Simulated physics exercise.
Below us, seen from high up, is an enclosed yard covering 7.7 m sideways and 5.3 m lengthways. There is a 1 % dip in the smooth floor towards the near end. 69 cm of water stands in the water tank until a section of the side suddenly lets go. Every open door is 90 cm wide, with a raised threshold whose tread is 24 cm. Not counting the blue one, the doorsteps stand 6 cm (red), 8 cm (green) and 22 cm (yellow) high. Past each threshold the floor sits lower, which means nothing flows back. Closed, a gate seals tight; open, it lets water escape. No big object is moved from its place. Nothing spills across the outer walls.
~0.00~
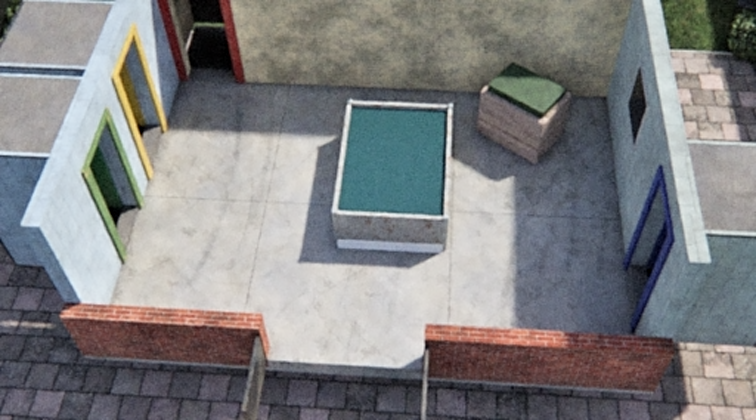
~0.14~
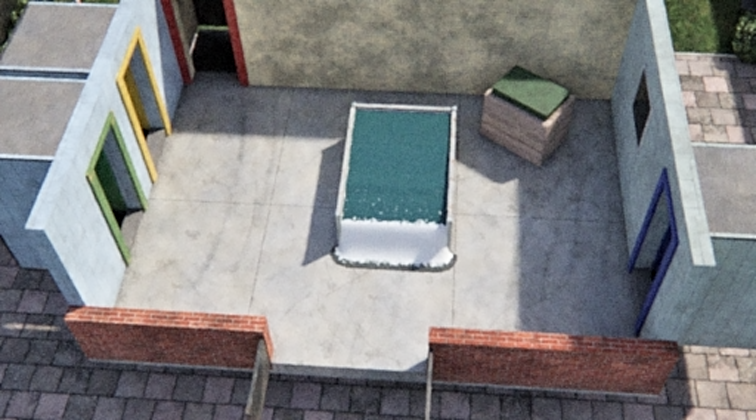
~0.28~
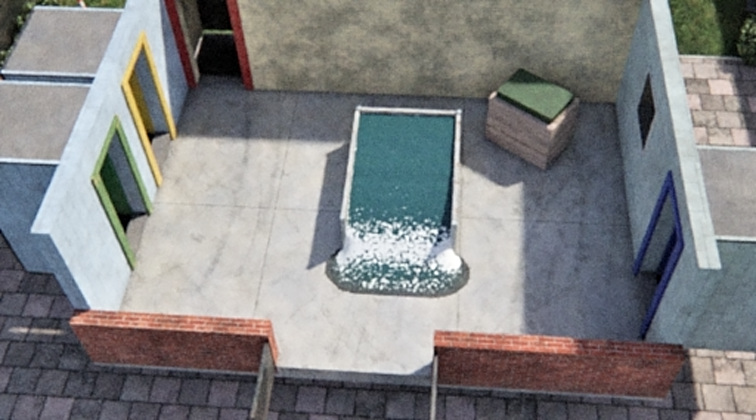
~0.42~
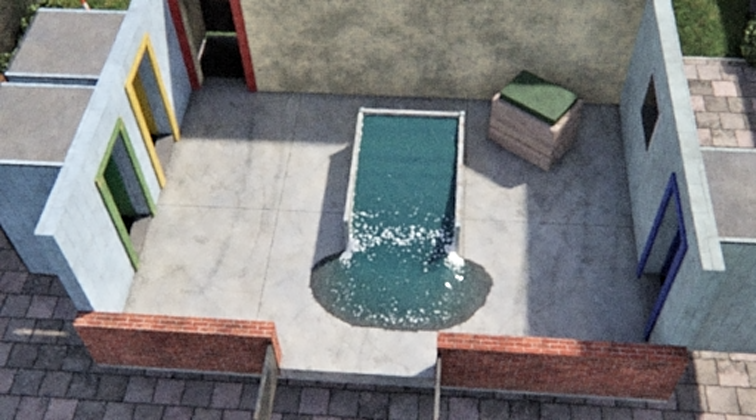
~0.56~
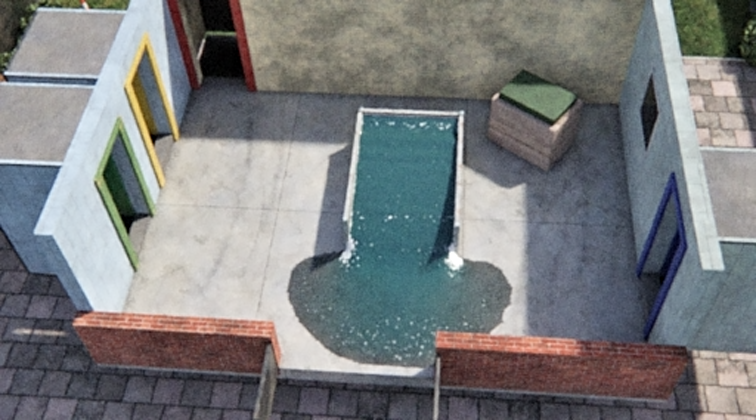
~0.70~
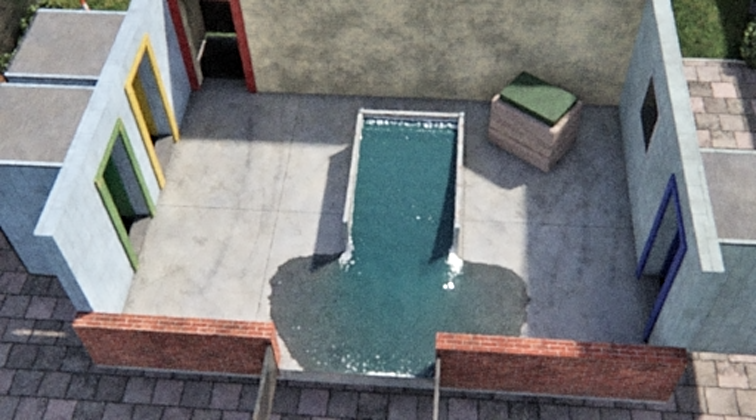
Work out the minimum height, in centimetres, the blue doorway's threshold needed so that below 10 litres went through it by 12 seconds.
The minimum is roughly 12.5 cm.
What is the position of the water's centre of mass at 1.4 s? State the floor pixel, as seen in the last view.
(409, 239).
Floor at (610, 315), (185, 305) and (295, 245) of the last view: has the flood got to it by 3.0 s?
In the order asked: Soaked, soaked, untouched.
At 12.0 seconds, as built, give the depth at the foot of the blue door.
Some 2.5 centimetres.
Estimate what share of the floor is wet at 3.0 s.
Close to 30 per cent is wet.
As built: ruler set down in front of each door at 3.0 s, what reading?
Red door 0 cm, blue door 16 cm, green door 0 cm, yellow door 0 cm.
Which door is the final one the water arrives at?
The red door.
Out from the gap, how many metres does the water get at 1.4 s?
Distance from gap: Approx. 3.4 m.
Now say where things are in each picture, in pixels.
The water tank at (395, 160) is whole and still, 69 cm deep; the blue door at (646, 258) is dry, in the first picture.
The front is at (361, 264), 0.4 m from the gap at (394, 236); 0.5 m2 of floor is wet, 69 cm left at the back, in the second picture.
The gap is at (399, 242), the front 0.7 m out at (348, 287); the back of the water tank holds 69 cm, in the third picture.
The gap is at (402, 245), the front 1.3 m out at (356, 320); the back of the water tank holds 69 cm, in the fourth picture.
The front is at a hidden place, 1.9 m from the gap at (402, 245); 4.5 m2 of floor is wet, 64 cm left at the back, in the fifth picture.
The gap is at (402, 246), the front 2.1 m out at a hidden place; the back of the water tank holds 57 cm; the blue door at (659, 267), 3.7 m from the gap, is still 1.9 m from the nearest water, in the sixth picture.
After 1.4 s water covers 20 % of the floor, deepest (34 cm) near (448, 364); it has not reached the blue door.
After 3.0 s water covers 30 % of the floor, deepest (26 cm) near (629, 375); 16 cm at the blue door, 0 litres in over its 17 cm threshold.
After 12.0 s water covers 75 % of the floor, deepest (5 cm) near (448, 364); 3 cm at the blue door, 1 litre in over its 17 cm threshold.
At the blue door as built, the water arrived by 2.3 s and peaked near 16 cm at 3.0 s.
With a threshold of 11.5 cm, 14 litres would have come in within the 12 s; with 13.5 cm, 7 litres. So under 10 litres takes about 12.5 cm.
